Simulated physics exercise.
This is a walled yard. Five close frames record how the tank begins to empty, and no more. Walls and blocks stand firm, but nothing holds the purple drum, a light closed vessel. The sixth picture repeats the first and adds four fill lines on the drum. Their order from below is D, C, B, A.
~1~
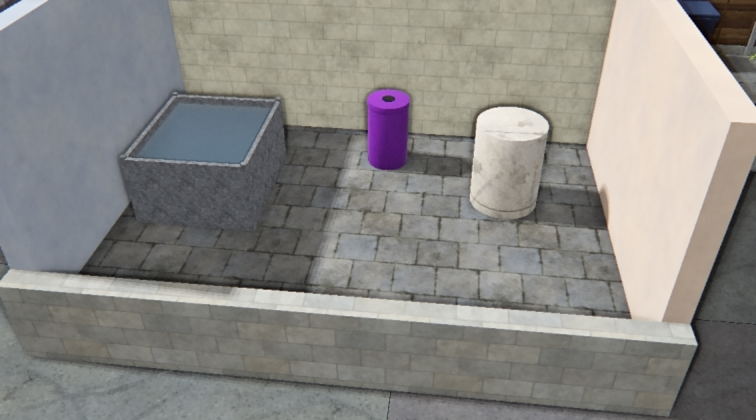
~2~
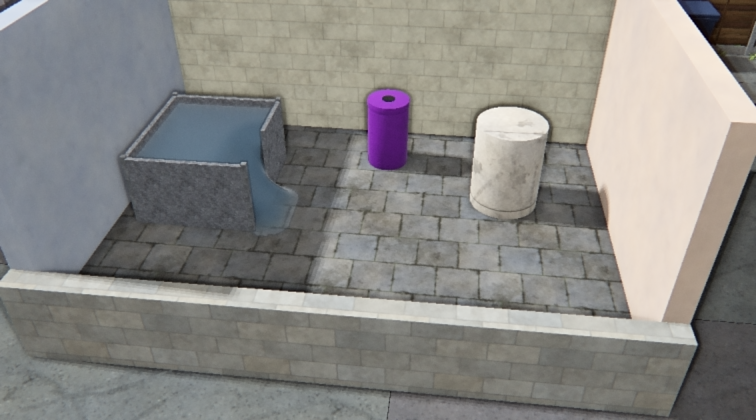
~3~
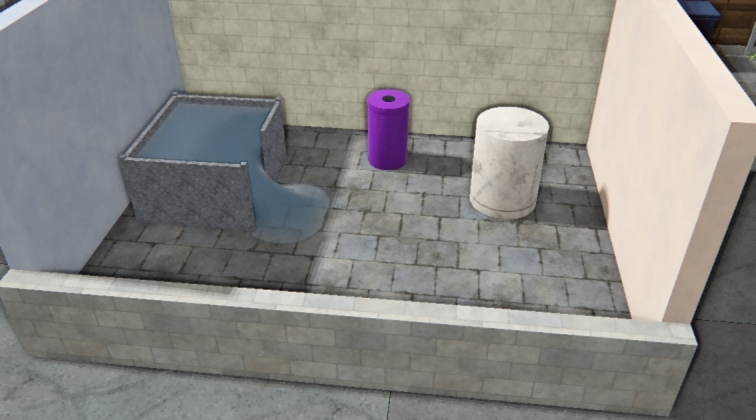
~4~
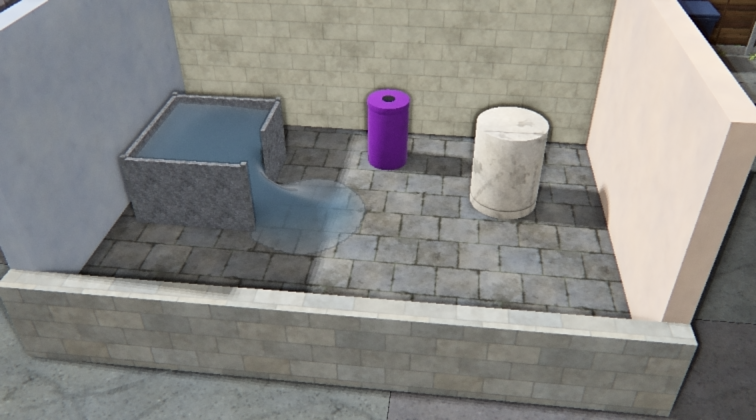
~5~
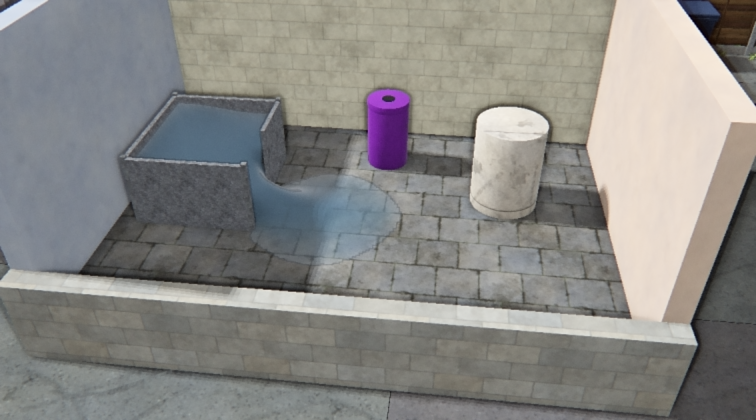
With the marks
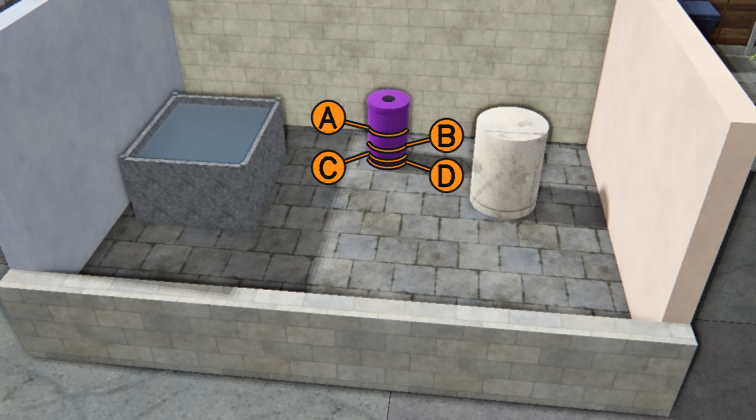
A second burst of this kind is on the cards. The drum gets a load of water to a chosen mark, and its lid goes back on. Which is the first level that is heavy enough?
Mark C.
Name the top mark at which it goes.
Here it is mark D.
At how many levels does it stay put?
Three of them.
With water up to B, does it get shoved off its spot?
No, that is safe.
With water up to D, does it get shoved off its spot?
Yes, that goes wrong.
On the marked copy, A at (386, 135); B at (386, 151); C at (385, 161); D at (385, 167); from the bottom up D, C, B, A.
With A, it does not move.
With B, it does not move.
With C, it does not move.
With D, it is pushed about half its own width away.
